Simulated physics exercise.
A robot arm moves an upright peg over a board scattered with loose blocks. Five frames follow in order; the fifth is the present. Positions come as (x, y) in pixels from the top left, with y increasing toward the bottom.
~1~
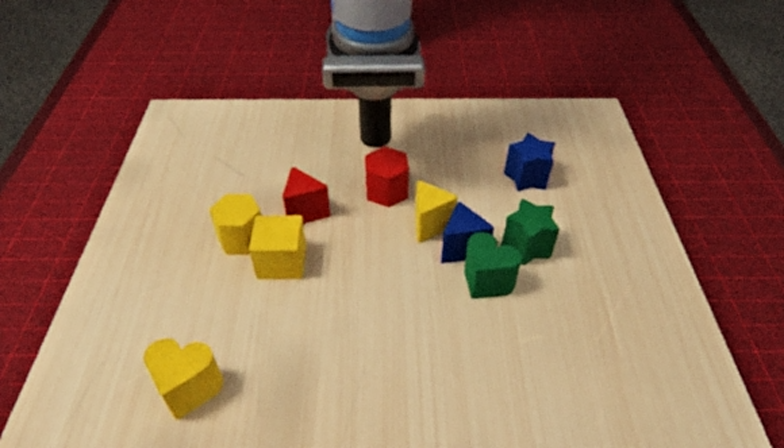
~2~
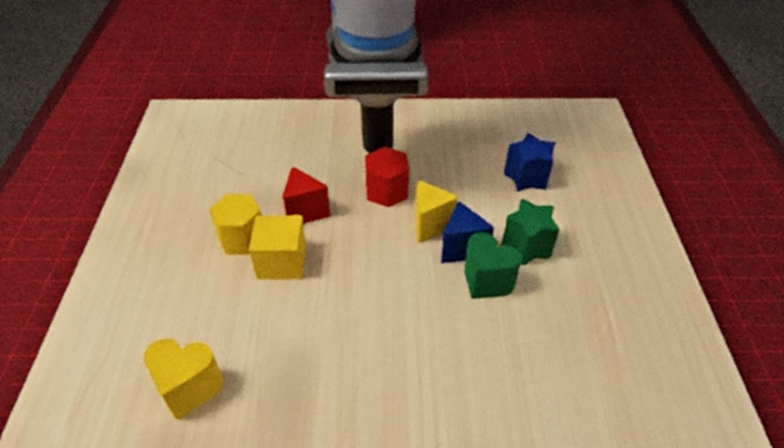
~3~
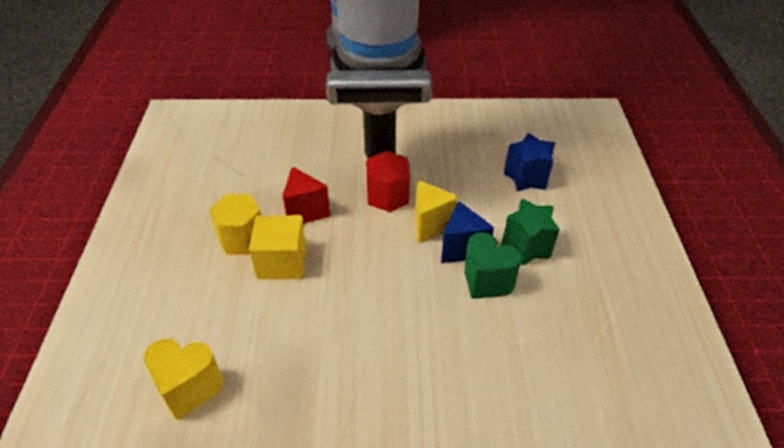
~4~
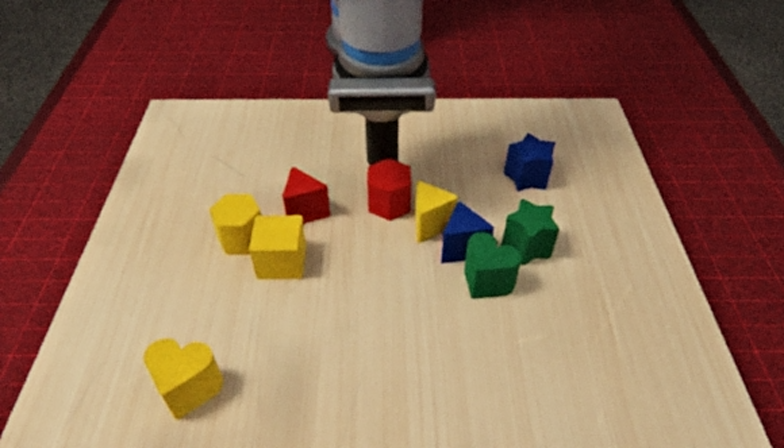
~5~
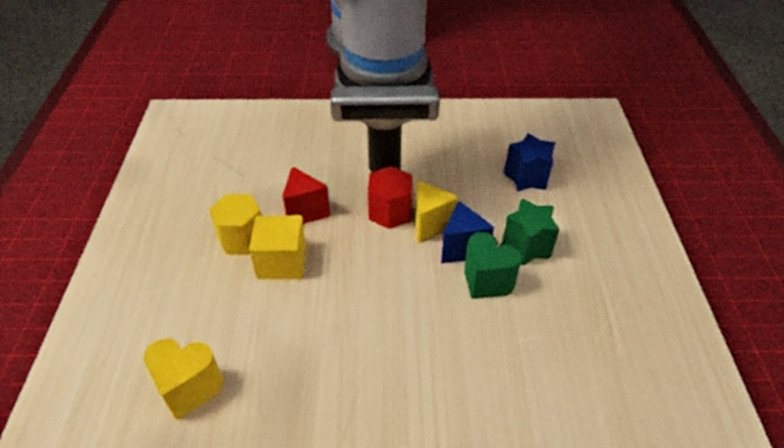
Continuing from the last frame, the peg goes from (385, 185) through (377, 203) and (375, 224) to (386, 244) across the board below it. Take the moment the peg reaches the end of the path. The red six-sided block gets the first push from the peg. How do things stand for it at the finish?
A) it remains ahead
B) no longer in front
Correct choice: A.
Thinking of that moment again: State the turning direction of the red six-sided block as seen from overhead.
It rotates counterclockwise.
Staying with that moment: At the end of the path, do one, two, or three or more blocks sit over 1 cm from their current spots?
Counting only shifts above 1 cm, I get one block.
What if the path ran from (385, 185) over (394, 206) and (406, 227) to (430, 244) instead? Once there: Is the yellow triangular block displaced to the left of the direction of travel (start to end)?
The answer is yes.
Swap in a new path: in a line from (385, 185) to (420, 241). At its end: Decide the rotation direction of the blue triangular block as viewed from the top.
Seen from above, clockwise.
What follows on the original path. Halfway along, peg (374, 196); red six-sided block (391, 212), turned 30° anticlockwise.
At the end, peg (386, 227); red six-sided block (413, 241), turned 50° anticlockwise; yellow triangular block still.
